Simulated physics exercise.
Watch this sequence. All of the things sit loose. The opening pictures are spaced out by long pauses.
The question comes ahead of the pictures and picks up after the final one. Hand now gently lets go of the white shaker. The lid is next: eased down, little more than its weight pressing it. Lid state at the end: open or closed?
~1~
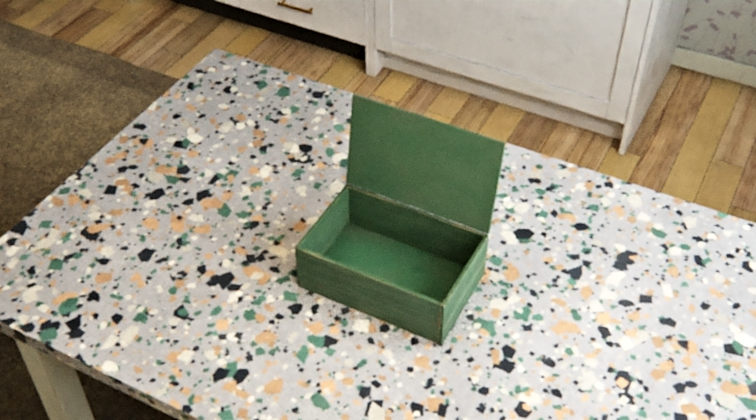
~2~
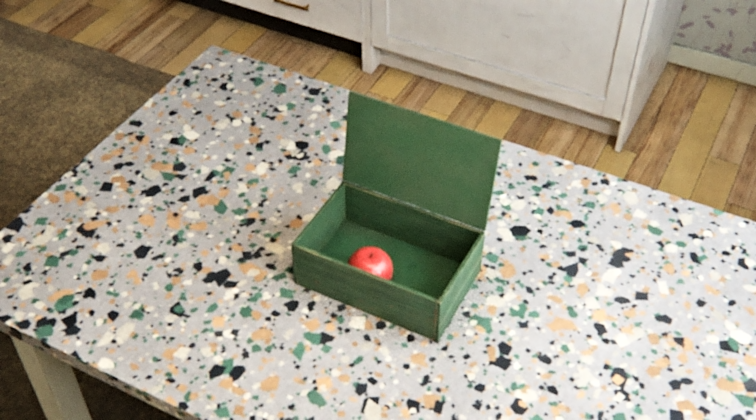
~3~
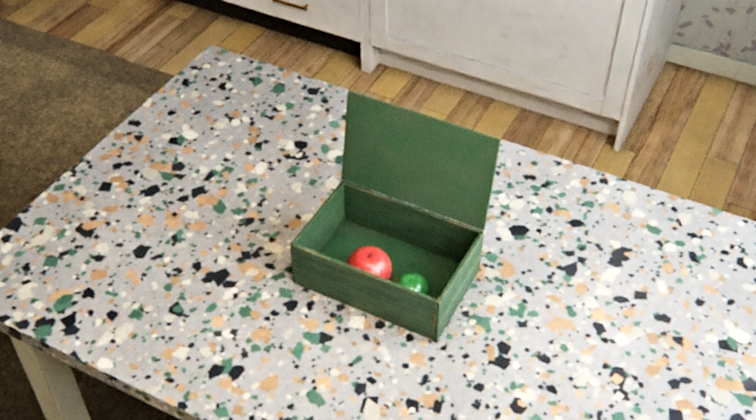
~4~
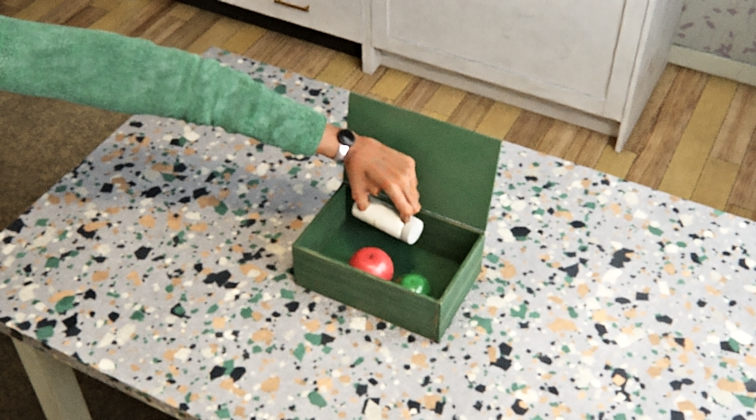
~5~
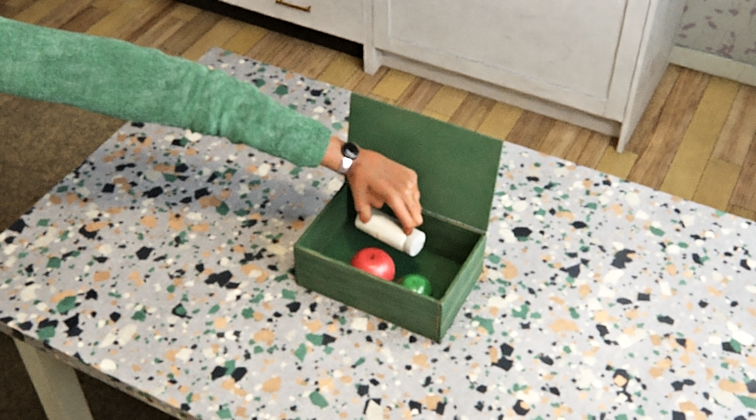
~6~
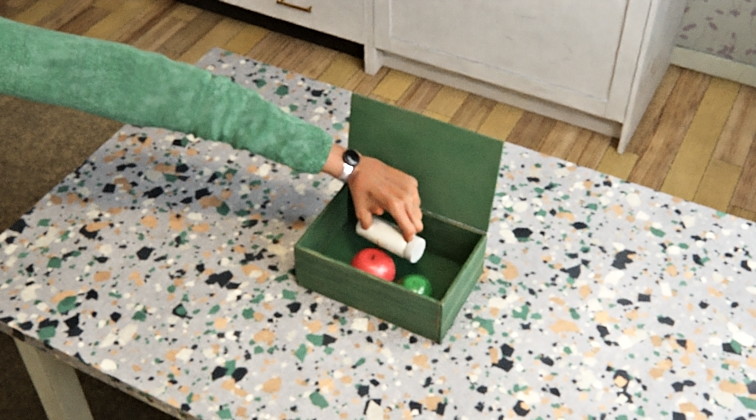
Closed.
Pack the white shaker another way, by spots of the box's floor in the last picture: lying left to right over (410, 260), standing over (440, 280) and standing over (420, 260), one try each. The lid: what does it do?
Closed, Open, Closed.
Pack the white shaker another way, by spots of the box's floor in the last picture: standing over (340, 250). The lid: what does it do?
Once it's packed that way, the lid stays propped up.
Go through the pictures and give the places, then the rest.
The last thing is not in view yet, in the first frame.
The last thing is not in view yet, in the second frame.
The last thing is not in view yet, in the third frame.
On its way; white shaker (387, 218), in the fourth frame.
On its way; white shaker (390, 230), in the fifth frame.
Put in, still held; white shaker (391, 237), in the sixth frame.
Then, 0.40 s later than the last frame, white shaker moved well along near (408, 248).
Then, 1.40 s later than the last frame, lid 72° above the rim; white shaker moved well along near (408, 249); green apple moved a little; red apple moved a little.
Then, 1.90 s later than the last frame, lid 40° above the rim; white shaker moved well along near (408, 249); green apple moved a little; red apple moved a little.
Then, 2.40 s later than the last frame, lid 2° above the rim; white shaker moved well along near (407, 249); green apple moved a little; red apple moved a little.
When it is over, lid shut; moved from the start, white shaker; the other 2 as before. End places, in pixels of the last picture, white shaker near (408, 249).
